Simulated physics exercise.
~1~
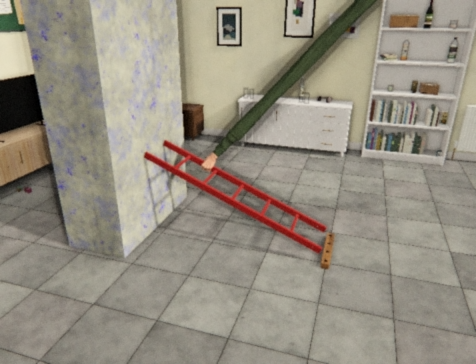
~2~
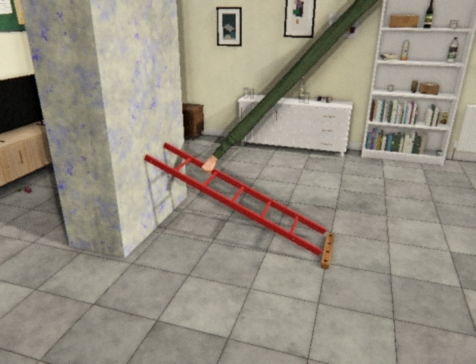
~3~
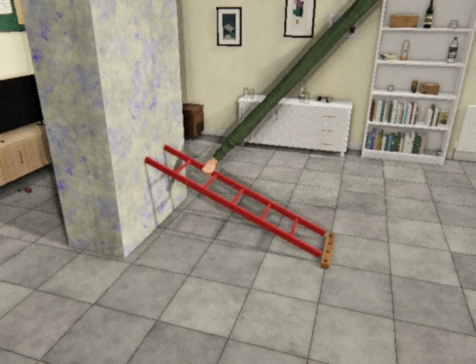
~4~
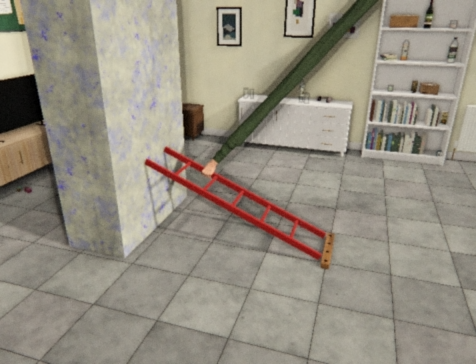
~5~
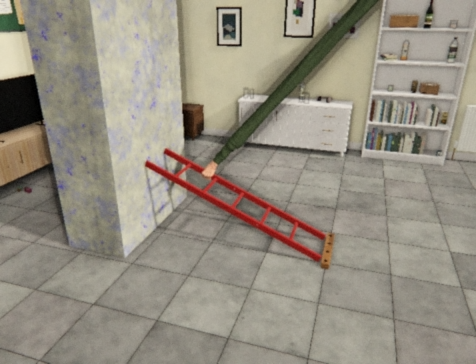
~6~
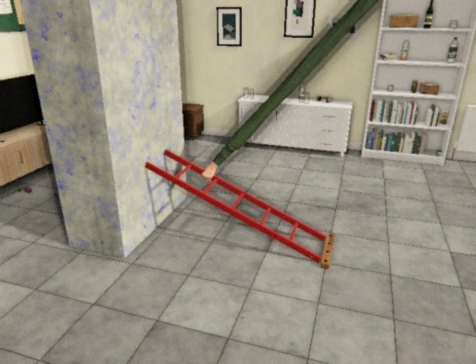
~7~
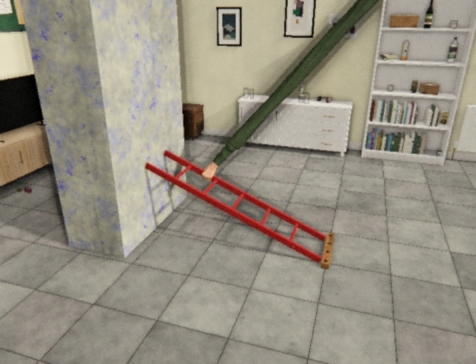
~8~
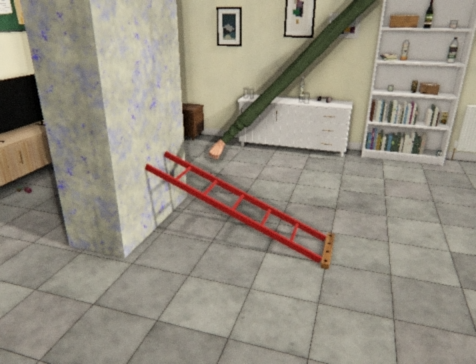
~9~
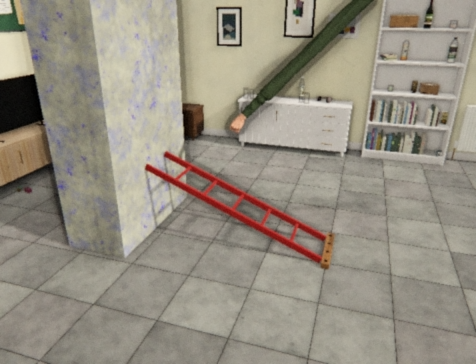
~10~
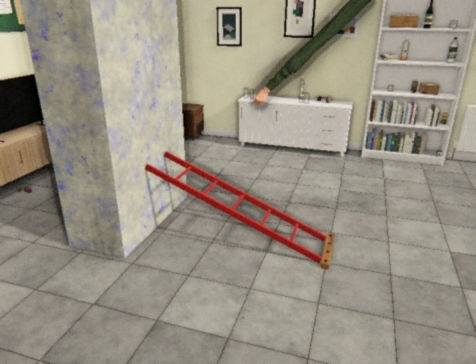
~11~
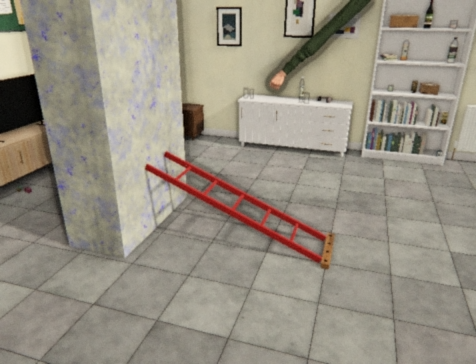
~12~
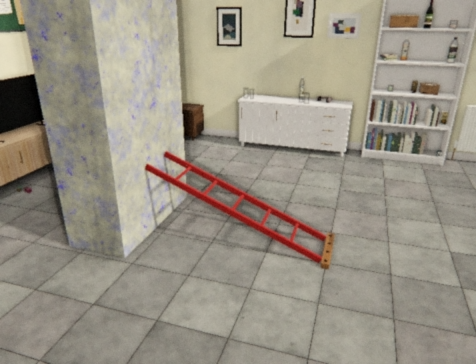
A hand in a long green sleeve held a red, ladder-like gate slanted against a mottled pillar as it settled slightly, then let go and drew back out of view, and the gate stayed leaning with its foot at a wooden strip.
